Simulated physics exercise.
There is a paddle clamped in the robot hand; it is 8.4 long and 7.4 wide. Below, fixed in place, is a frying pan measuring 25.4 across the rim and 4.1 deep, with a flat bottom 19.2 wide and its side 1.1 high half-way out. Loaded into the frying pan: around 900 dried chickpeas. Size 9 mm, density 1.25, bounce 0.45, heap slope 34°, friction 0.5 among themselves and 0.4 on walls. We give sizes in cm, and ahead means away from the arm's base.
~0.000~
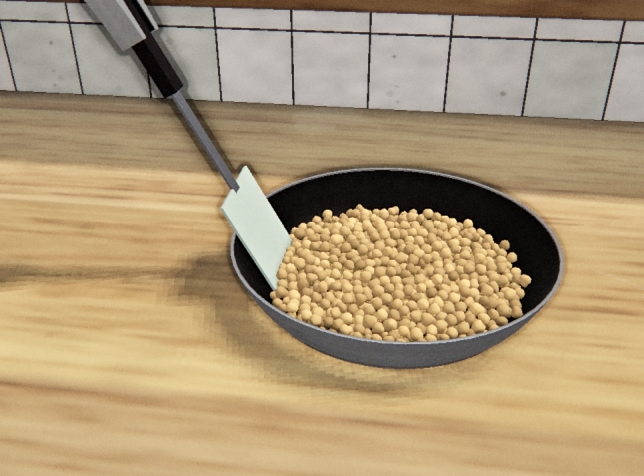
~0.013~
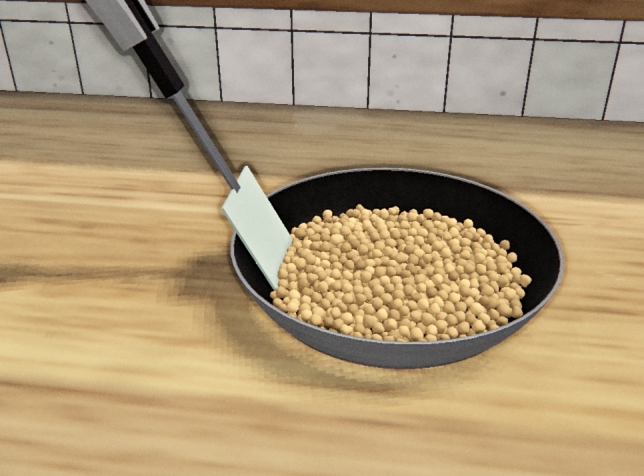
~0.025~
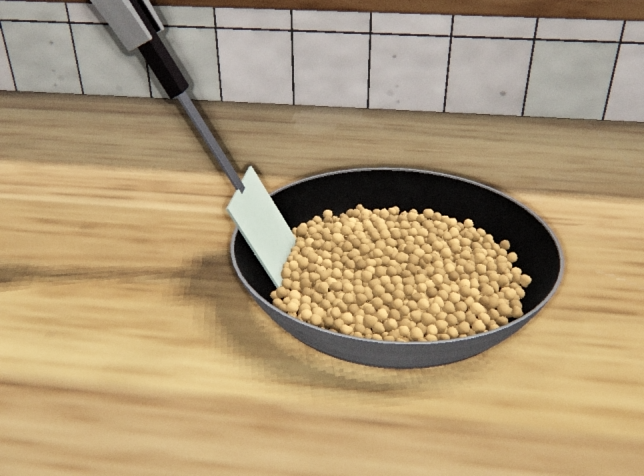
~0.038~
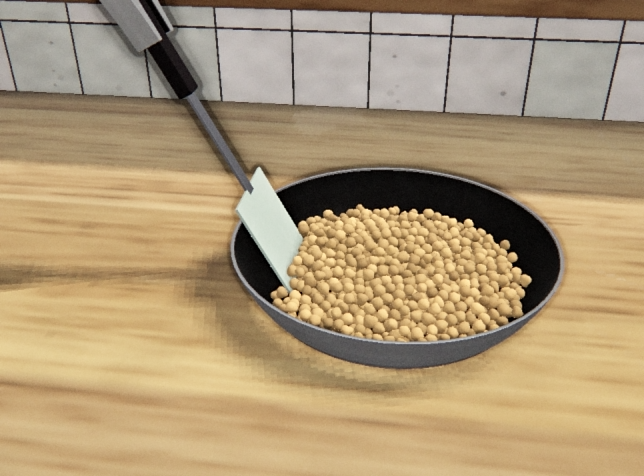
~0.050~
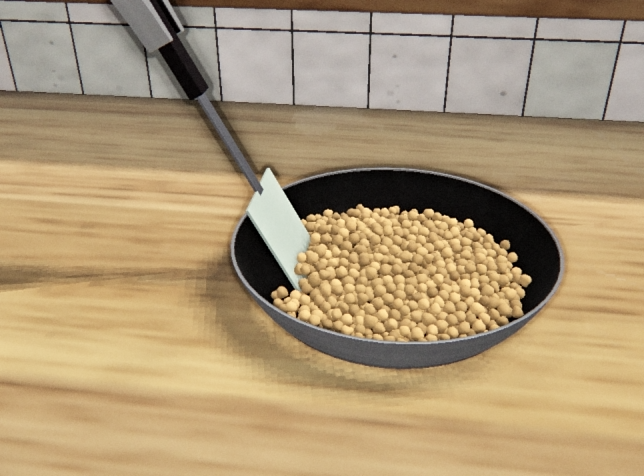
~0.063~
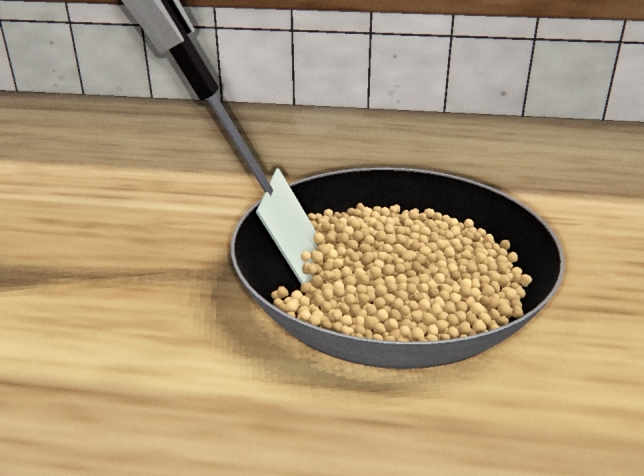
Pale paddle on a robot arm sliding slowly right a short way through dried chickpeas heaped in a dark frying pan.
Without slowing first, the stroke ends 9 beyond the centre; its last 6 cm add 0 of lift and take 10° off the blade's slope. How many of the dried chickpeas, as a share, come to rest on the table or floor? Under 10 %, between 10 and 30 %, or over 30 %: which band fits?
The band that fits is under 10 %.
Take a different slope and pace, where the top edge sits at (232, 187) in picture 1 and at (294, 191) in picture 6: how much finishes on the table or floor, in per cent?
About 15 per cent.
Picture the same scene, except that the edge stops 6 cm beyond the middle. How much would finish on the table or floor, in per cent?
0 %, roughly.
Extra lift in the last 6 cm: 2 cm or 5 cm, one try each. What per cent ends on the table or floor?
Some 10 and 10 per cent.
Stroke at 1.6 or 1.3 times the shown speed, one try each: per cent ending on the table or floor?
The two tries give about 10 and 10 in a hundred.
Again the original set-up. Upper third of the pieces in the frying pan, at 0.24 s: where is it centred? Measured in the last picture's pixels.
Around (481, 261).
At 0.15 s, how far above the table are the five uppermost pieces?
Around 4 cm above the table.
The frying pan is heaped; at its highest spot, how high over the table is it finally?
About 6.0 cm above the table.
By 0.15 s, sloping 62°, highest piece 4 above the table; 900 in the frying pan.
By 0.24 s, sloping 59°, highest piece 5 above the table; 900 in the frying pan.
By 0.48 s, sloping 52°, highest piece 6 above the table; 848 in the frying pan, 47 on the table or floor, 5 on the blade or in flight.
By 1.53 s, sloping 52°, highest piece 6 above the table; 847 in the frying pan, 53 on the table or floor.
Final count, 847 in the frying pan, 53 on the table or floor. That is 6 % on the table or floor.
